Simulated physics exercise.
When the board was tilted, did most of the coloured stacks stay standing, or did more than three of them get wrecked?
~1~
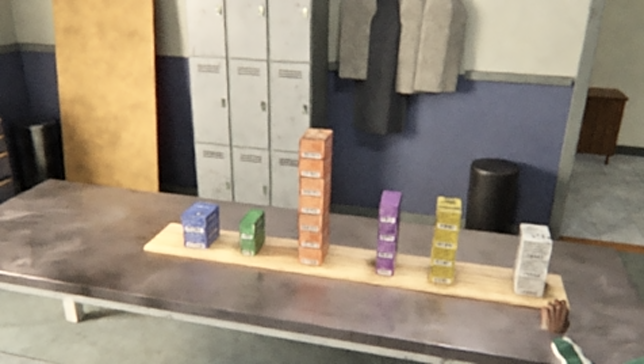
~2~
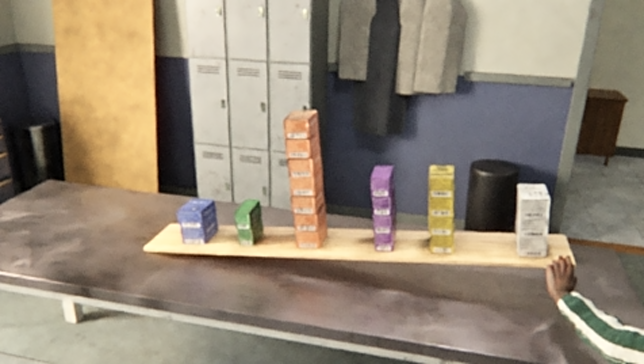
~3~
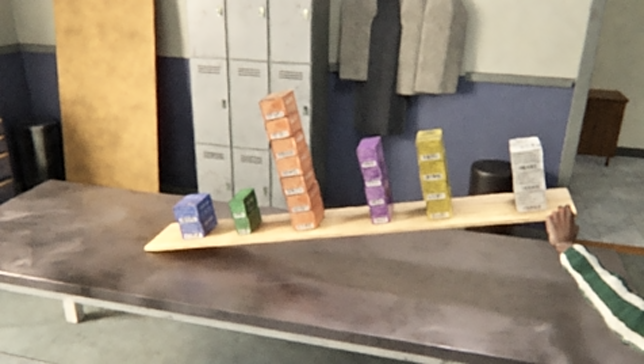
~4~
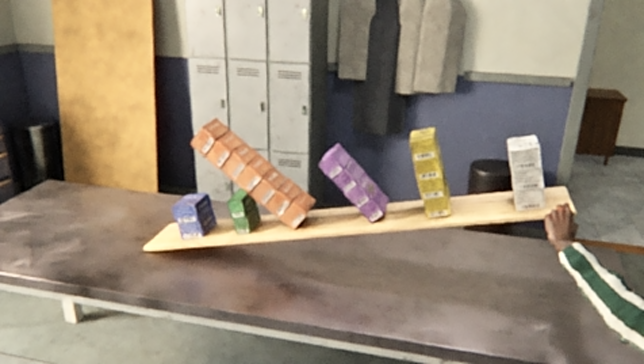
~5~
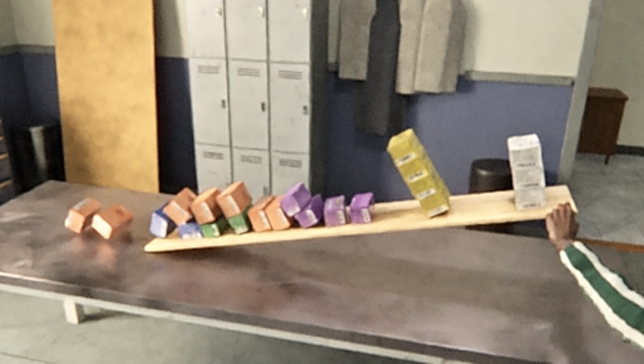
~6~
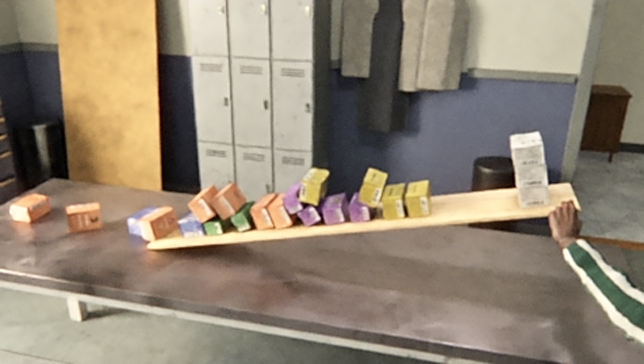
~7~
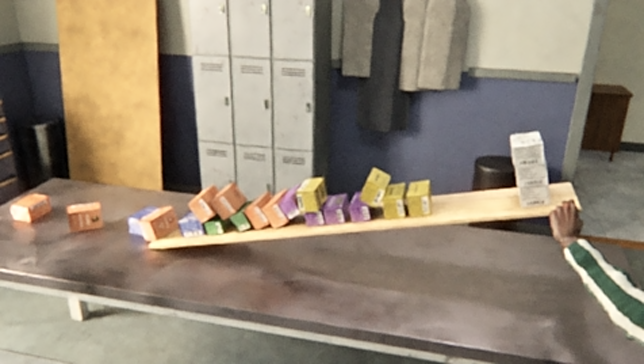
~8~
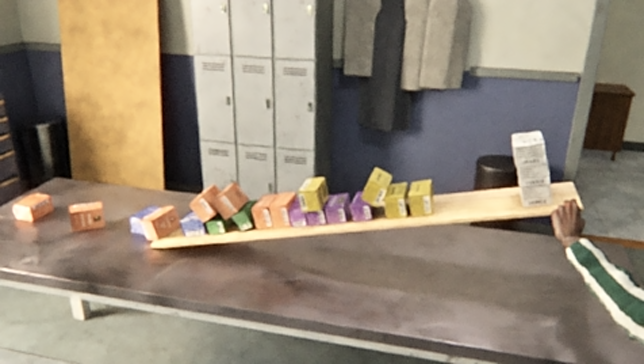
More than three of them were wrecked. The orange, purple and yellow stacks toppled, and the little green and blue ones were knocked apart too.
